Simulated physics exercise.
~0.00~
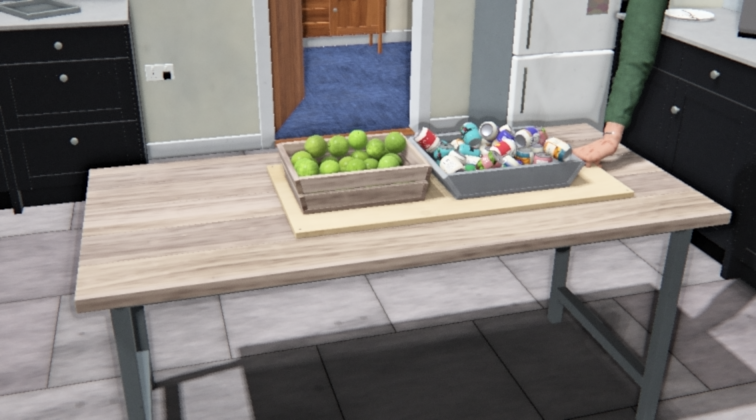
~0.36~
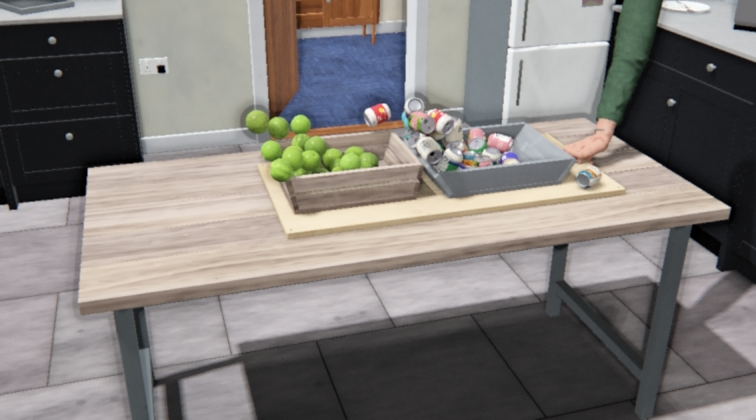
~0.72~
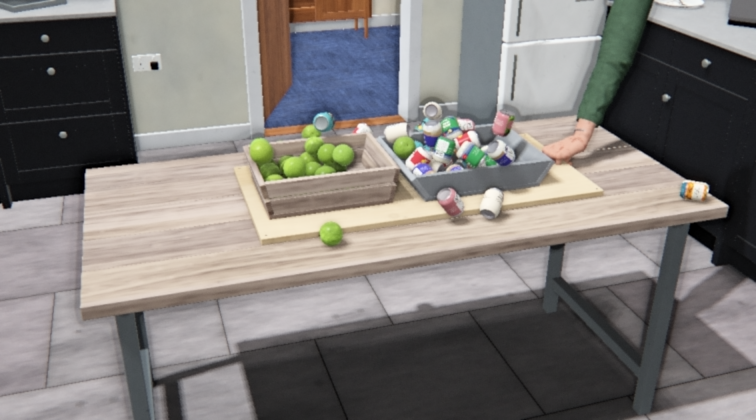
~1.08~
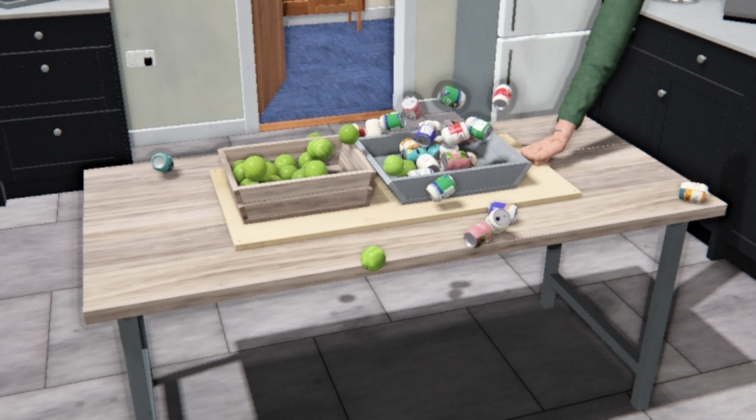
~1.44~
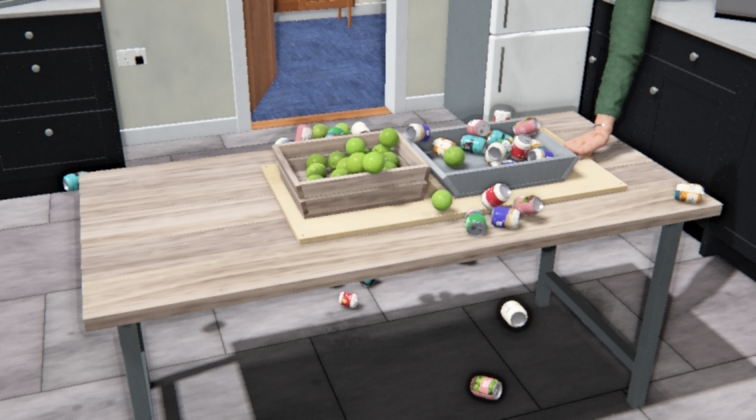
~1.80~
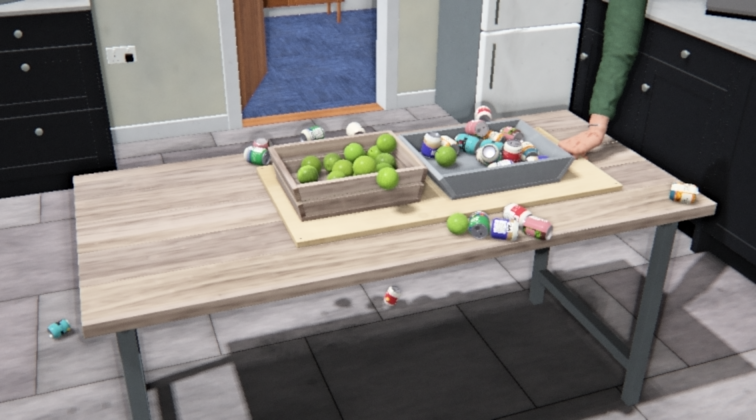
A hand shakes a board holding two containers, spilling some green apples and mini cans.
